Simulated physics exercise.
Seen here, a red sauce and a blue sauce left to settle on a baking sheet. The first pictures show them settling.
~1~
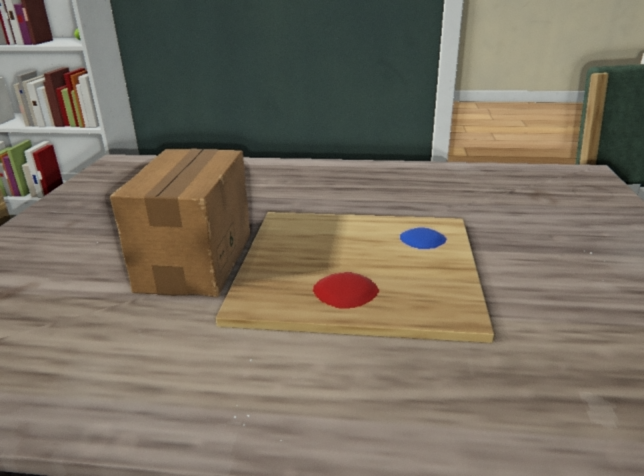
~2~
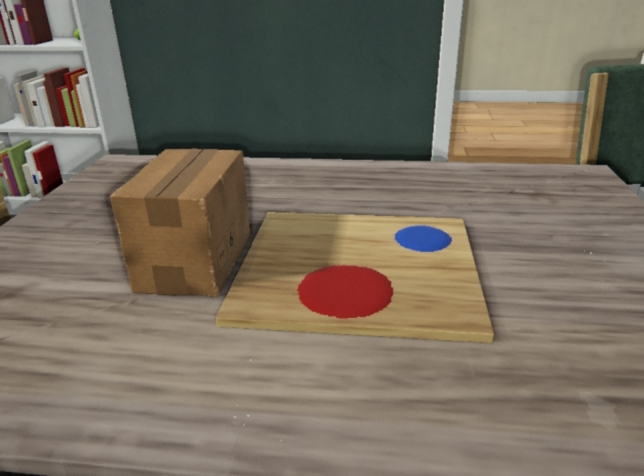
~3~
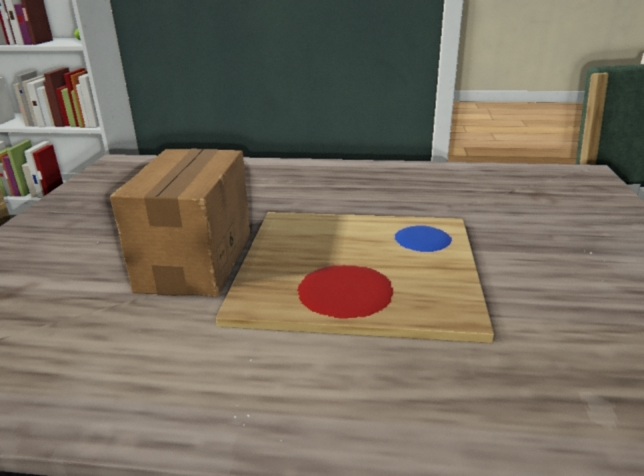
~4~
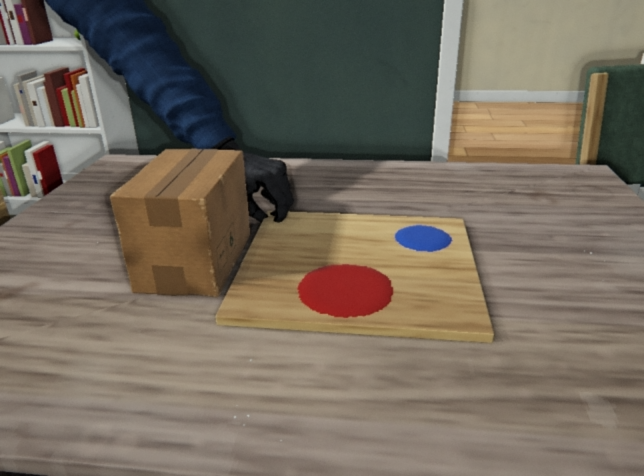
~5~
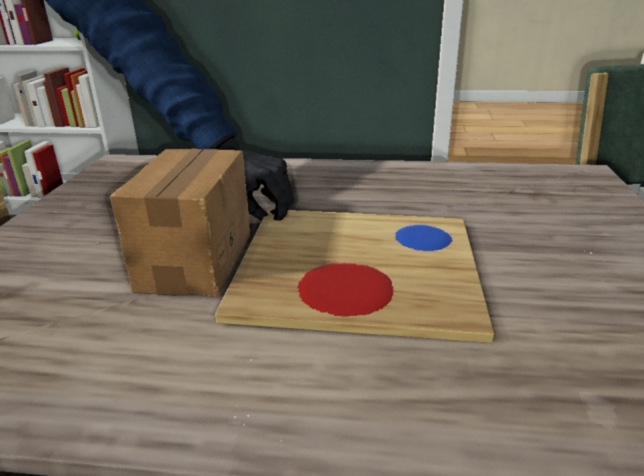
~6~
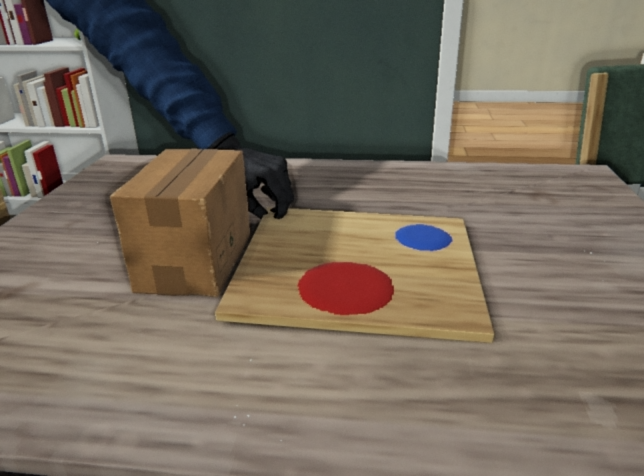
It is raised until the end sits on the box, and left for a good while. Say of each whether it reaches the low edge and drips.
The red sauce drips off the end; the blue sauce drips off the end.
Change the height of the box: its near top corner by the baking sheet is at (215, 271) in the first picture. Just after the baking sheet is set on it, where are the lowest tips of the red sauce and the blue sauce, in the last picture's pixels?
The first near (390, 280), the second near (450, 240).
A moment on, slope about 29°; the red sauce has crept down a long way; the blue sauce is dripping off the low end.
Further on, the red sauce is dripping off the low end; the blue sauce is dripping off the low end.
When it is over, slope about 29°; the red sauce is dripping off the low end; the blue sauce is dripping off the low end.
